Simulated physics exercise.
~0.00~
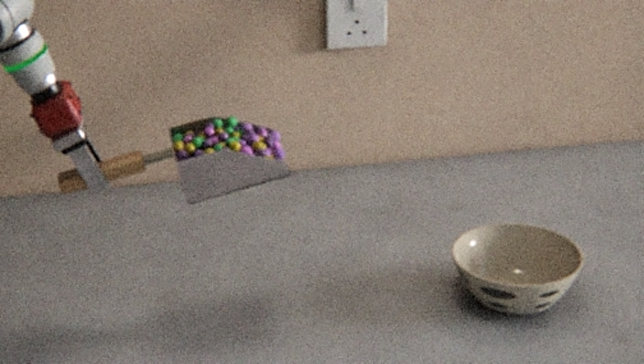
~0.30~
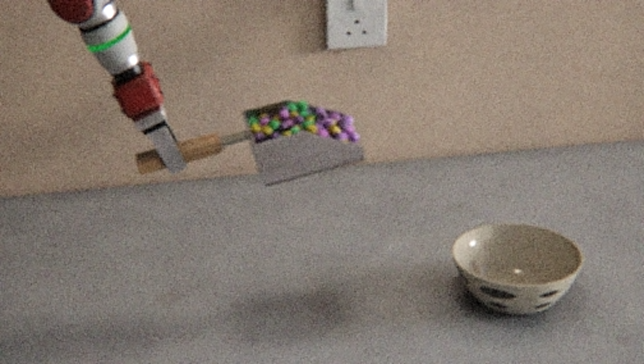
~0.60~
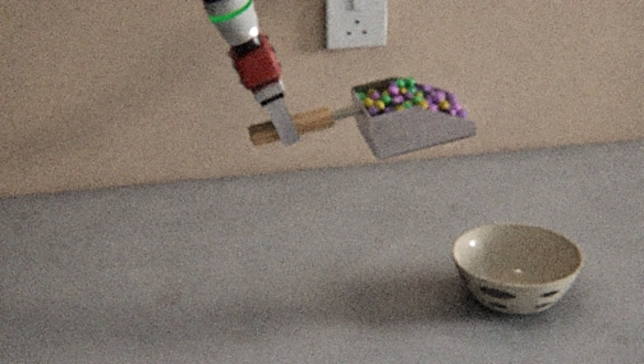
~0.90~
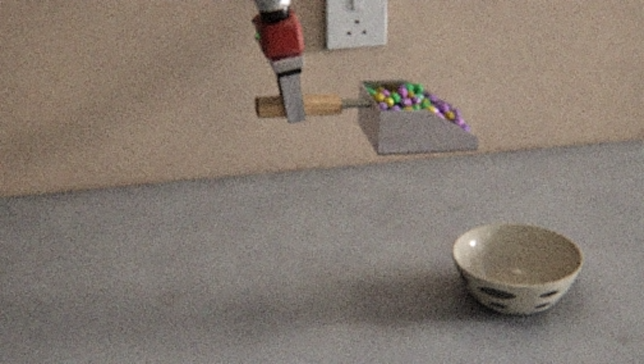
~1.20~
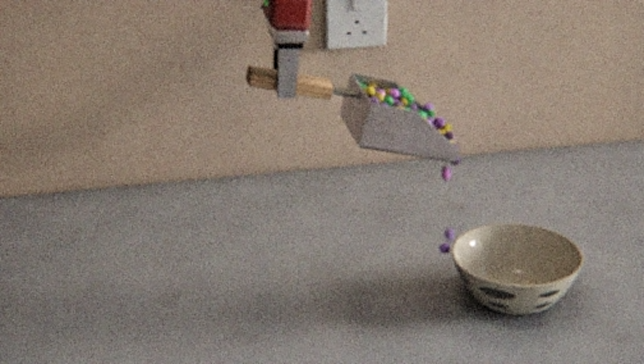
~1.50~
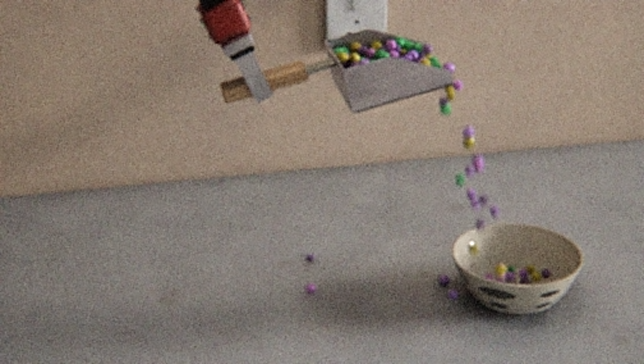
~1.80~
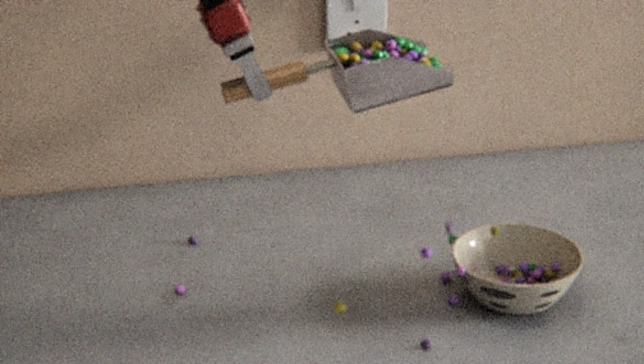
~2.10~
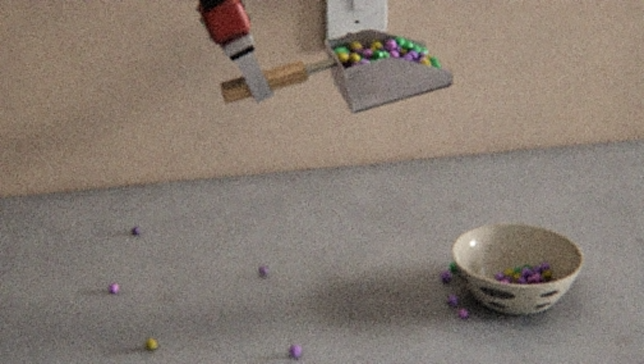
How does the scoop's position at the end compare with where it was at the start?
At the end the scoop is farther to the right and higher up than at the start, held in front of the lower part of the wall socket rather than over at the left.
At first, a robot arm holds a scoop heaped with small round sweets, purple, green and yellow, above the left side of a grey table, with a speckled bowl standing at the right. The arm carries the scoop to the right, then begins tipping its open front downward. Sweets start to spill near the bowl's left edge. The scoop draws back and up as more pour down, some landing in the bowl and others bouncing onto the table. It tilts back and stops, still holding most of its load, while a few stray sweets roll away to the left and some rest beside the bowl.
